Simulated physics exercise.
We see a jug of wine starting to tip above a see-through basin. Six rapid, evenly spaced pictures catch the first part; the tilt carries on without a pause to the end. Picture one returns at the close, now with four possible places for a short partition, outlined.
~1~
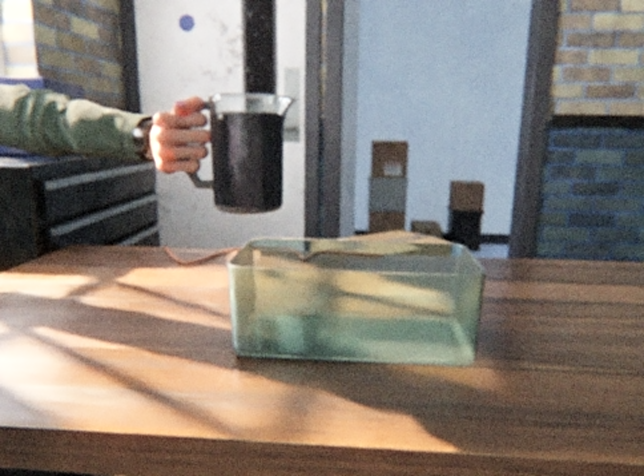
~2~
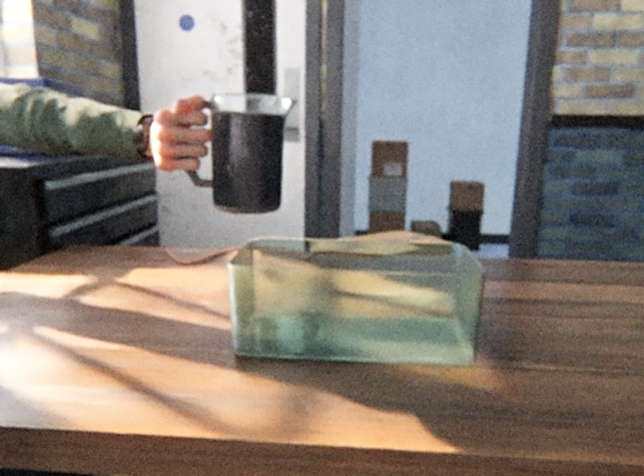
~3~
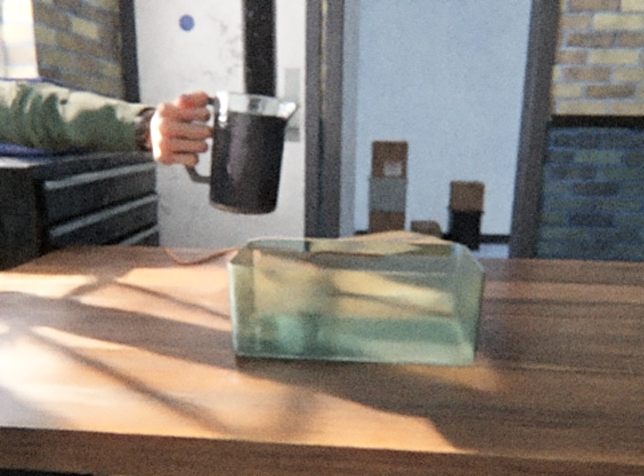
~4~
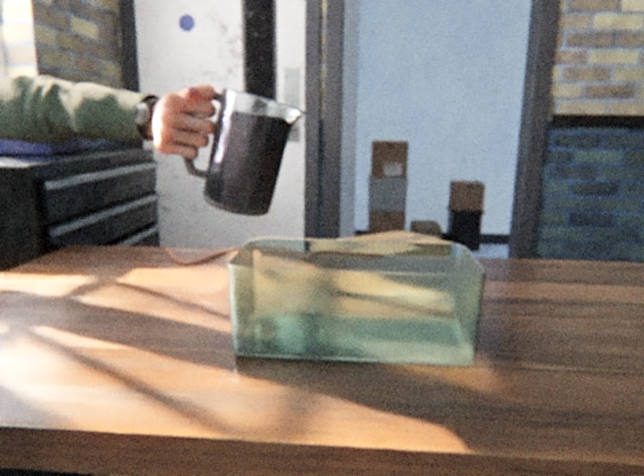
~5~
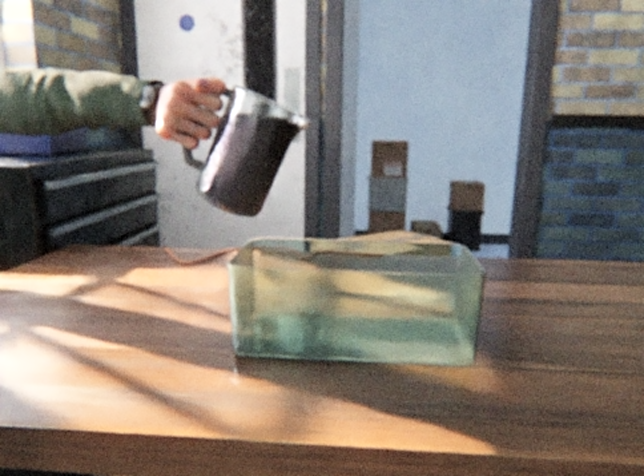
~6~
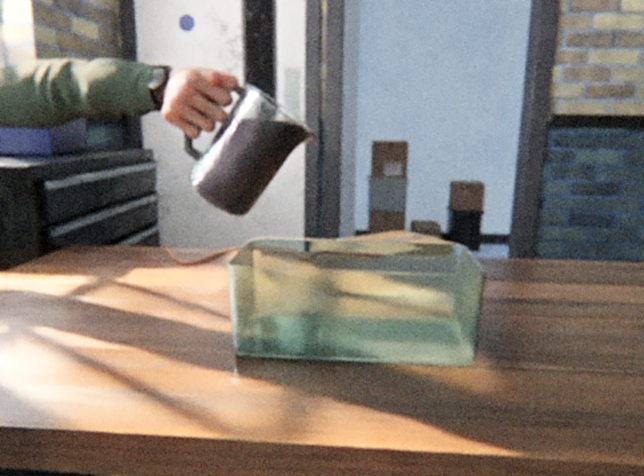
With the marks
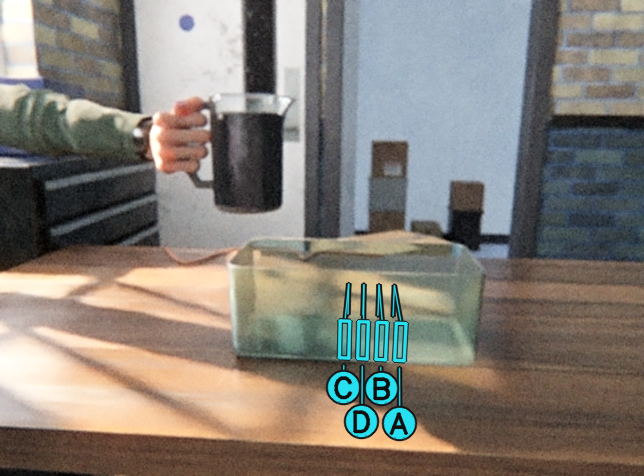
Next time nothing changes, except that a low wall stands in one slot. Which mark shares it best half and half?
Go for D.
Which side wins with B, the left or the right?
More ends on the left.
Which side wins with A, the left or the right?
The left side.
On the marked copy, A at (399, 367); B at (380, 366); C at (343, 365); D at (362, 366).
If A is chosen, about 93 % ends left of the wall and 4 % right of it; 3 % is lost outside.
If B is chosen, about 90 % ends left of the wall and 7 % right of it; 4 % is lost outside.
If C is chosen, about 13 % ends left of the wall and 86 % right of it.
If D is chosen, about 52 % ends left of the wall and 47 % right of it.
